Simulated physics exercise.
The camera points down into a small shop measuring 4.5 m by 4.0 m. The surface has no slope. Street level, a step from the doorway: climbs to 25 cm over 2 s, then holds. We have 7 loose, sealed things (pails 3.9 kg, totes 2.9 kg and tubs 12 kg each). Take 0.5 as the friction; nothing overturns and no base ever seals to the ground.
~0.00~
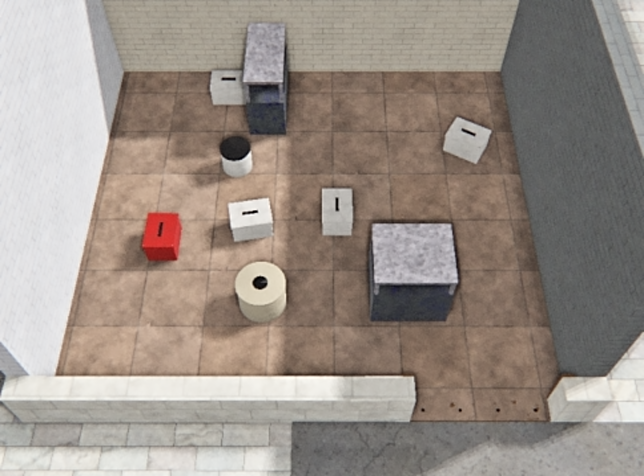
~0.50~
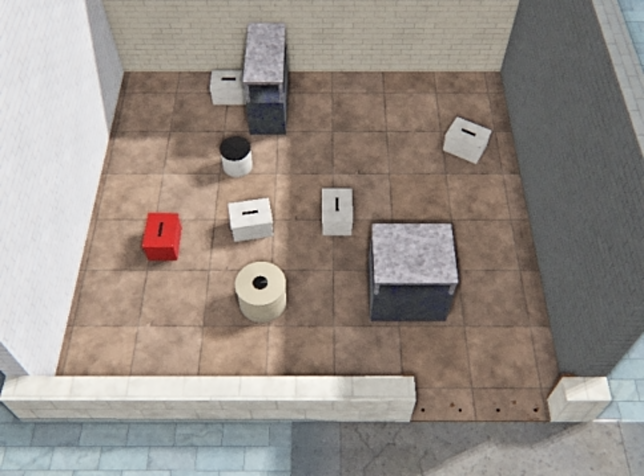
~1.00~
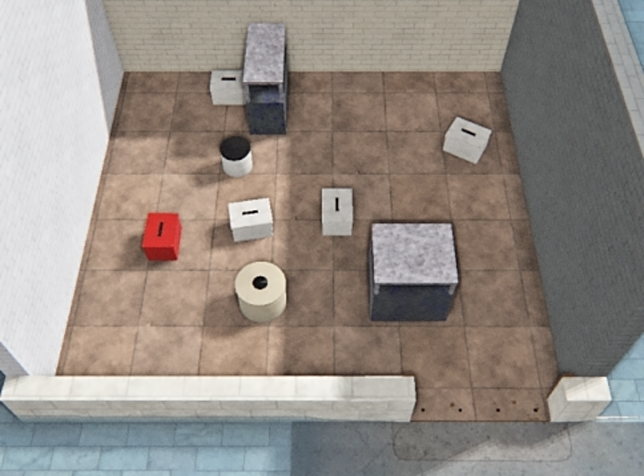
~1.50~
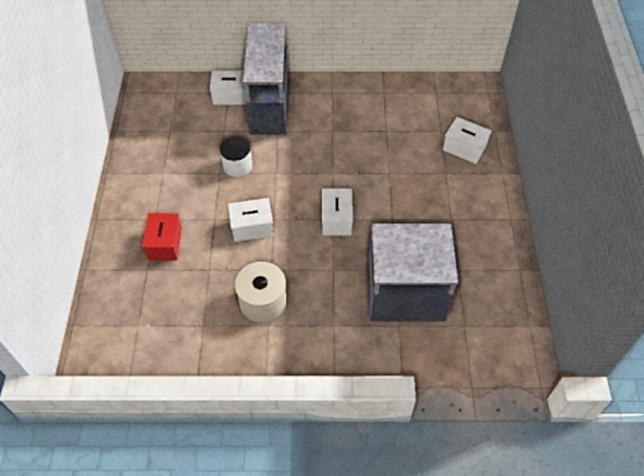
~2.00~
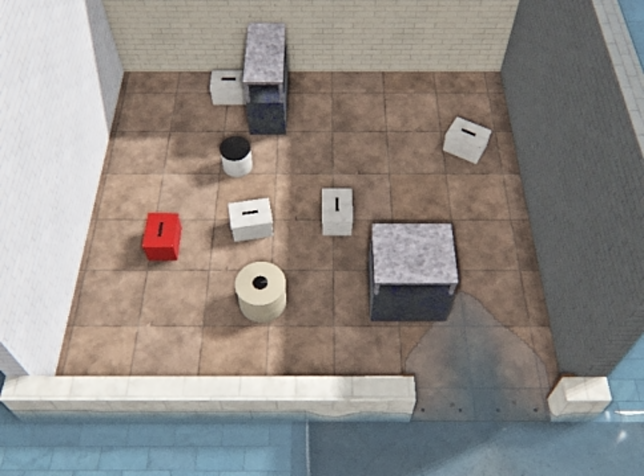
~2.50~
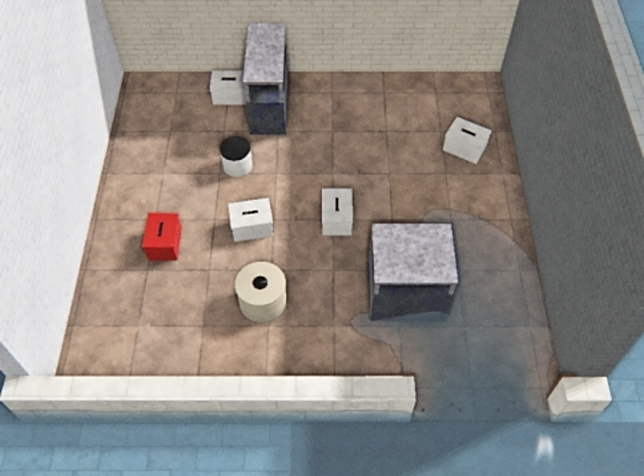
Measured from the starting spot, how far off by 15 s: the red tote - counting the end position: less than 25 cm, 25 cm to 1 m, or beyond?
It's going to make a modest move.
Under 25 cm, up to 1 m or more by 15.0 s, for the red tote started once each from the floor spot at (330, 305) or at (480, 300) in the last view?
Goes far off, then goes far off.
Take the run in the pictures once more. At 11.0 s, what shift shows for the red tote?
It has shifted about 80 cm.
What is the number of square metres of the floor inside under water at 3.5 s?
Wet area: Approx. 6.5 m2.
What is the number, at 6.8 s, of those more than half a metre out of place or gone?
Result: 1.
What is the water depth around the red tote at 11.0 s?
Roughly 5 cm at that moment.
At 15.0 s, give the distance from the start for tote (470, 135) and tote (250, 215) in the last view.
They've ended up 250 cm and 60 cm away, in that order.
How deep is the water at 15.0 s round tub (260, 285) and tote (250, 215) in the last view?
First roughly 16 cm, second roughly 13 cm.
After 3.5 s the red tote is near (161, 230), 0.0 m from its start, aground; 0 afloat.
After 6.8 s the red tote is near (161, 230), 0.0 m from its start, aground; 1 afloat.
After 11.0 s the red tote is near (190, 162), 0.9 m from its start, afloat; 7 afloat.
After 15.0 s the red tote is near (218, 195), 0.6 m from its start, afloat; 7 afloat.
